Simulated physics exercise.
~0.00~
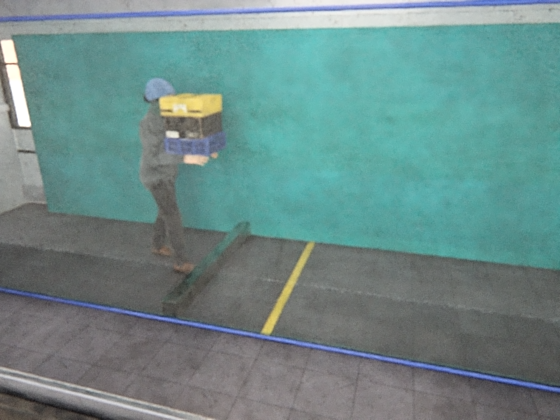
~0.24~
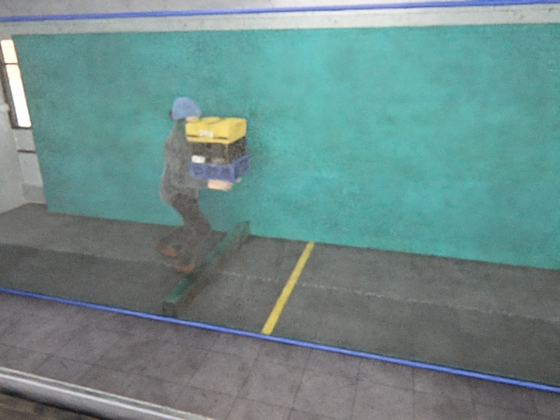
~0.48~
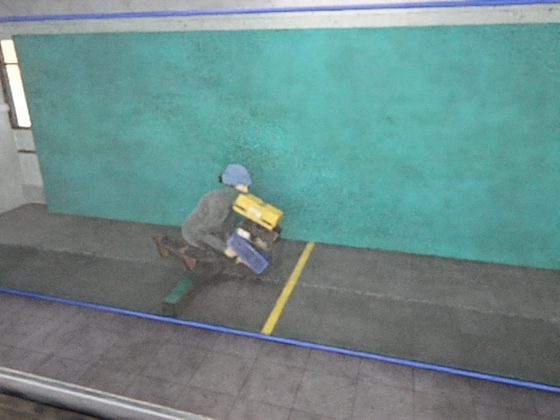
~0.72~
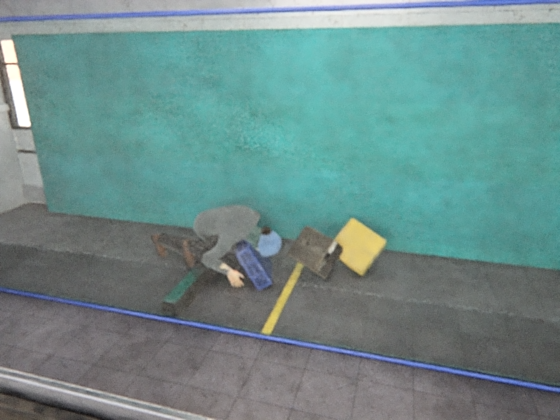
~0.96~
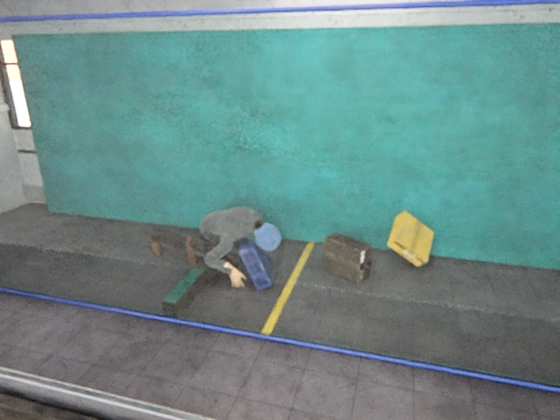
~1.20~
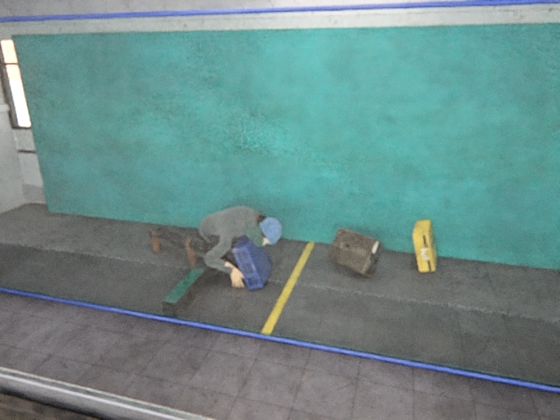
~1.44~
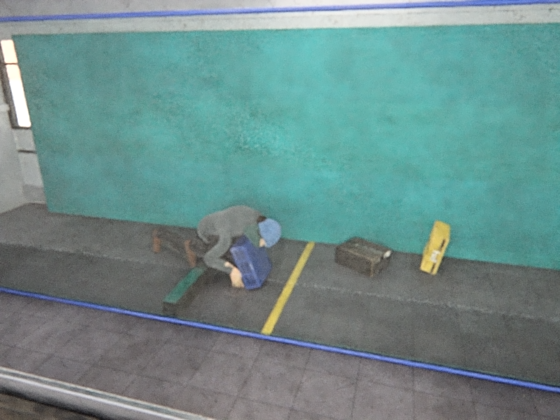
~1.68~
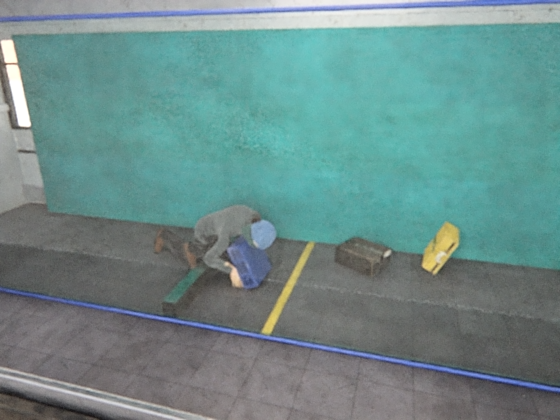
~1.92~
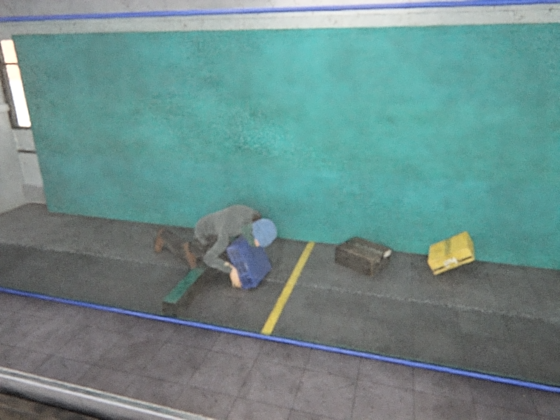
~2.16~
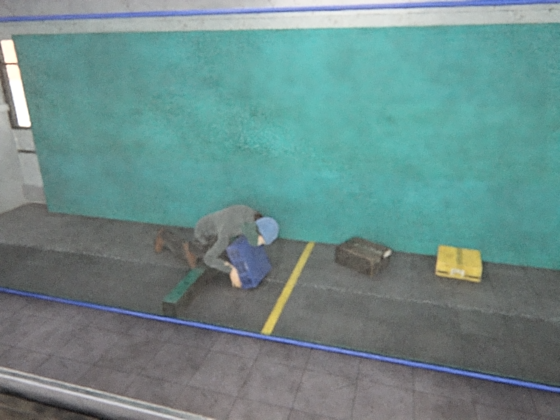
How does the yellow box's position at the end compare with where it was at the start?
At the start the yellow box is on top of the stack the person is carrying, left of the yellow line. By the end it rests on the floor to the right of the line, beyond the black box.
The video shows a person in a blue cap carrying three stacked boxes rightward, then pitching forward at a low green rail. The yellow and black boxes tumble across the yellow line and settle beyond it, while the blue crate and the crouched person's head stay short of it.
